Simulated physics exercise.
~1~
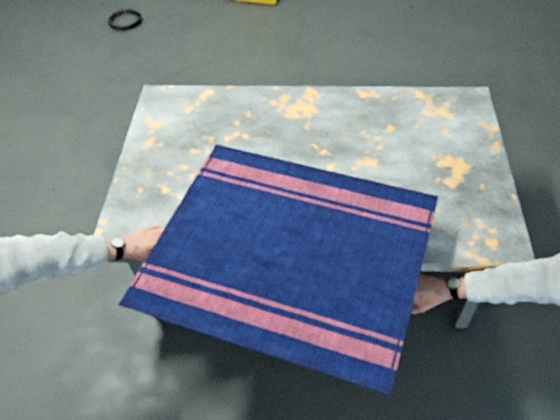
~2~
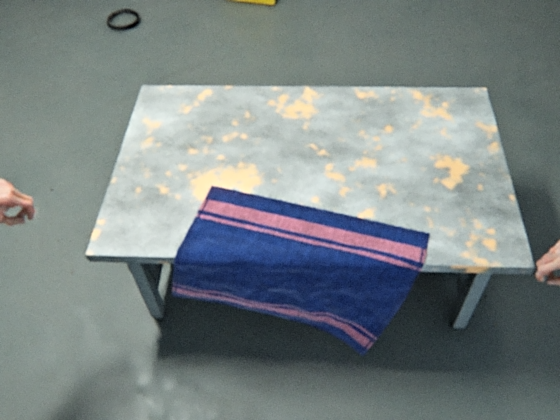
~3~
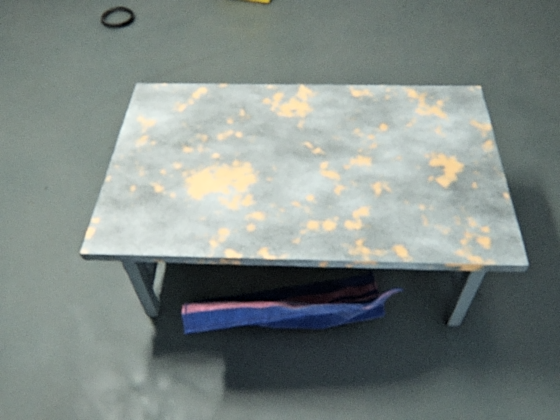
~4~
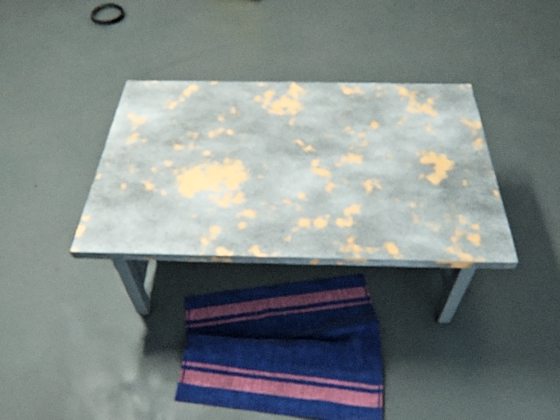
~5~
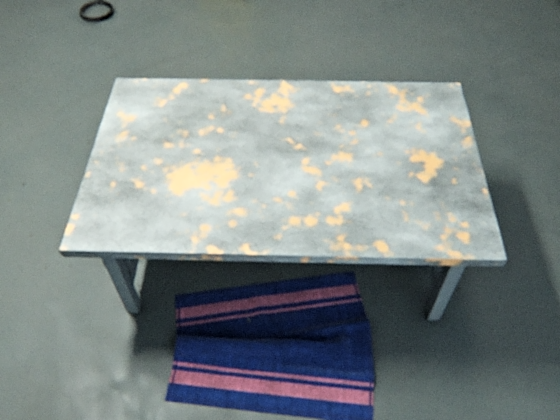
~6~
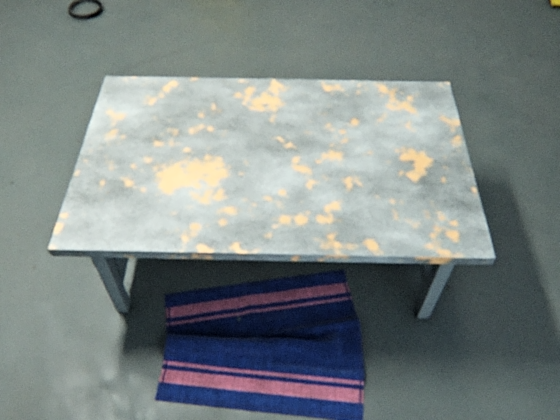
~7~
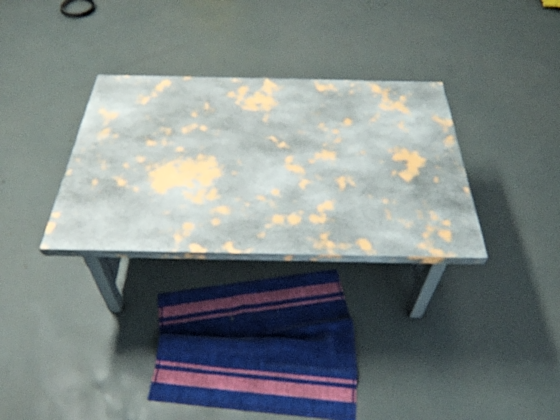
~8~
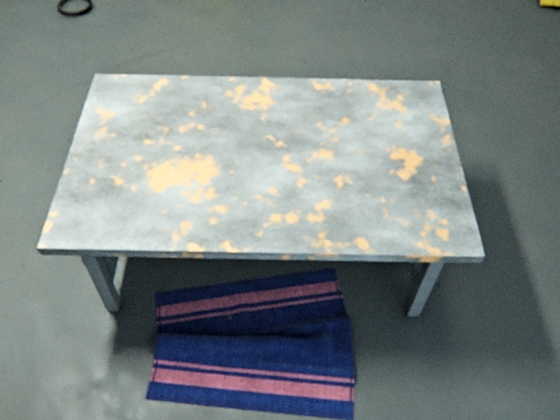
A grey table mottled with pale orange patches stands on a smooth grey floor, seen from above its front edge, with a dark ring on the floor at the upper left. Two hands in light sleeves, with a watch on each wrist, hold a blue cloth with pink stripes flat over the table's front edge. They let go and draw apart, and the cloth drapes over the edge. It slides off the front and crumples downward. It lands folded on the floor before the table and lies still as the view shifts slightly right.
